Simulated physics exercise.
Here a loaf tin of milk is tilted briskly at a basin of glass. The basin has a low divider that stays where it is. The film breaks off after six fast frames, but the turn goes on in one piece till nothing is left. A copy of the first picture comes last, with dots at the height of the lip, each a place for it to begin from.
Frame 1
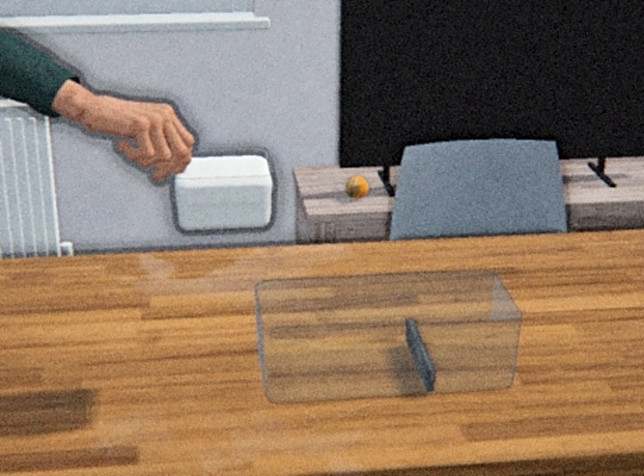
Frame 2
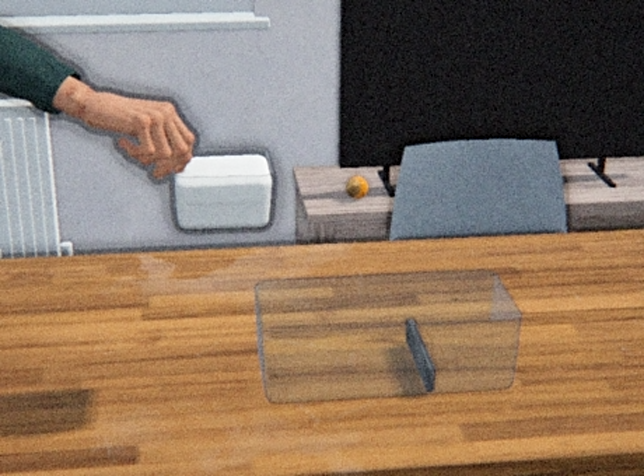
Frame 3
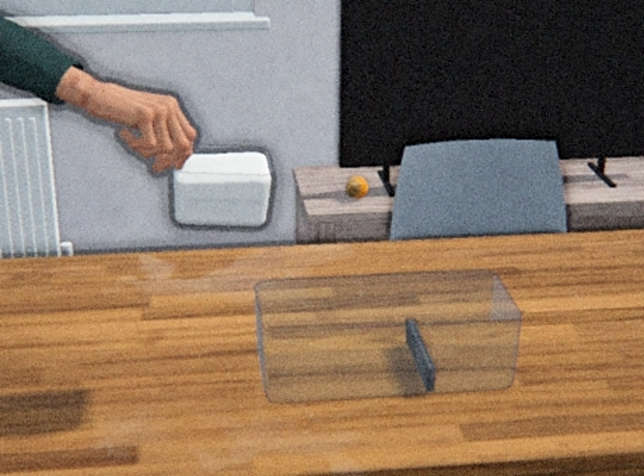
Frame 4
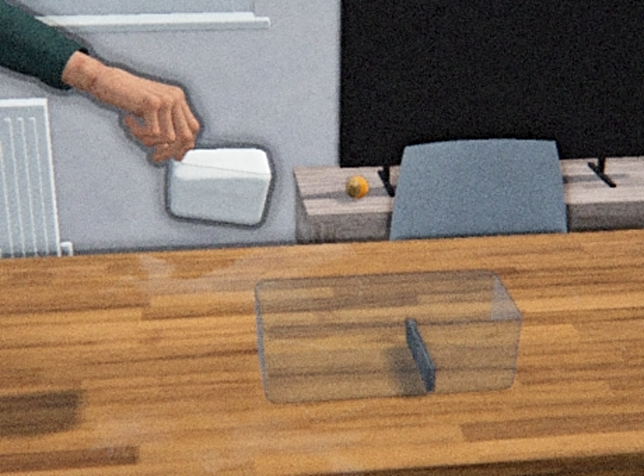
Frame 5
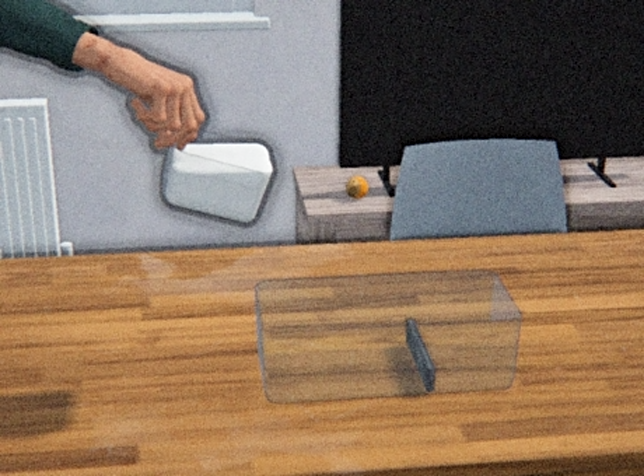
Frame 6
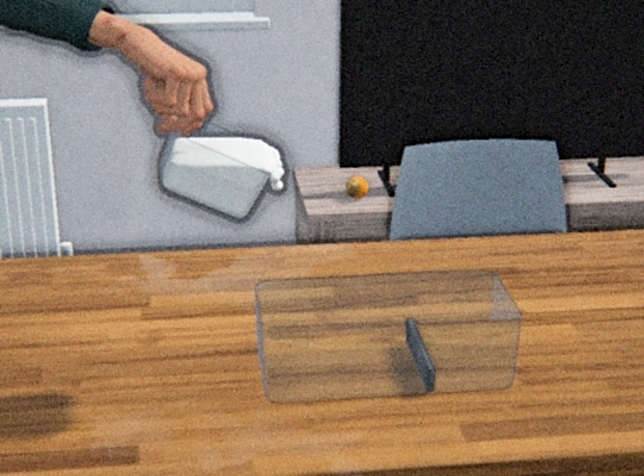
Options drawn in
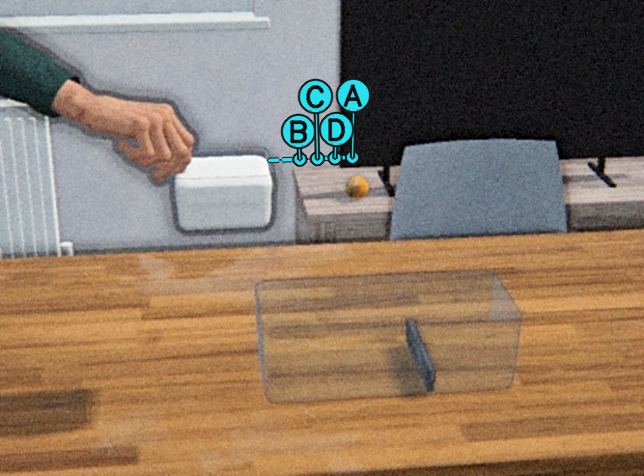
Hand tilting a white container of milk above a wooden table with a clear glass basin, milk starting over its right lip.
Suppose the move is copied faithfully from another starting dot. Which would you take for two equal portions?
Choose D.
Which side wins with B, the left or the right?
The left side.
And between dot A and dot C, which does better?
A it is.
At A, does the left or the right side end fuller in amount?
The right side.
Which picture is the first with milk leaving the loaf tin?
In picture 5.
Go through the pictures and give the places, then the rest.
In the first picture, upright, lip at (269, 160); basin from (265, 401) to (513, 385); top of the wall at (421, 343); nothing has left yet.
In the second picture, upright, lip at (269, 160); nothing has left yet.
In the third picture, tipped about 5°, lip at (269, 160); nothing has left yet.
In the fourth picture, tipped about 10°, lip at (269, 160); nothing has left yet.
In the fifth picture, tipped about 17°, lip at (269, 160); milk is over the lip, down to (269, 160).
In the sixth picture, tipped about 26°, lip at (269, 160); milk is over the lip, down to (274, 181).
On the marked copy, A at (352, 157); B at (299, 159); C at (317, 158); D at (335, 158).
With A, about 30 % ends left of the wall and 68 % right of it.
With B, about 89 % ends left of the wall and 9 % right of it.
With C, about 84 % ends left of the wall and 13 % right of it.
With D, about 52 % ends left of the wall and 46 % right of it.
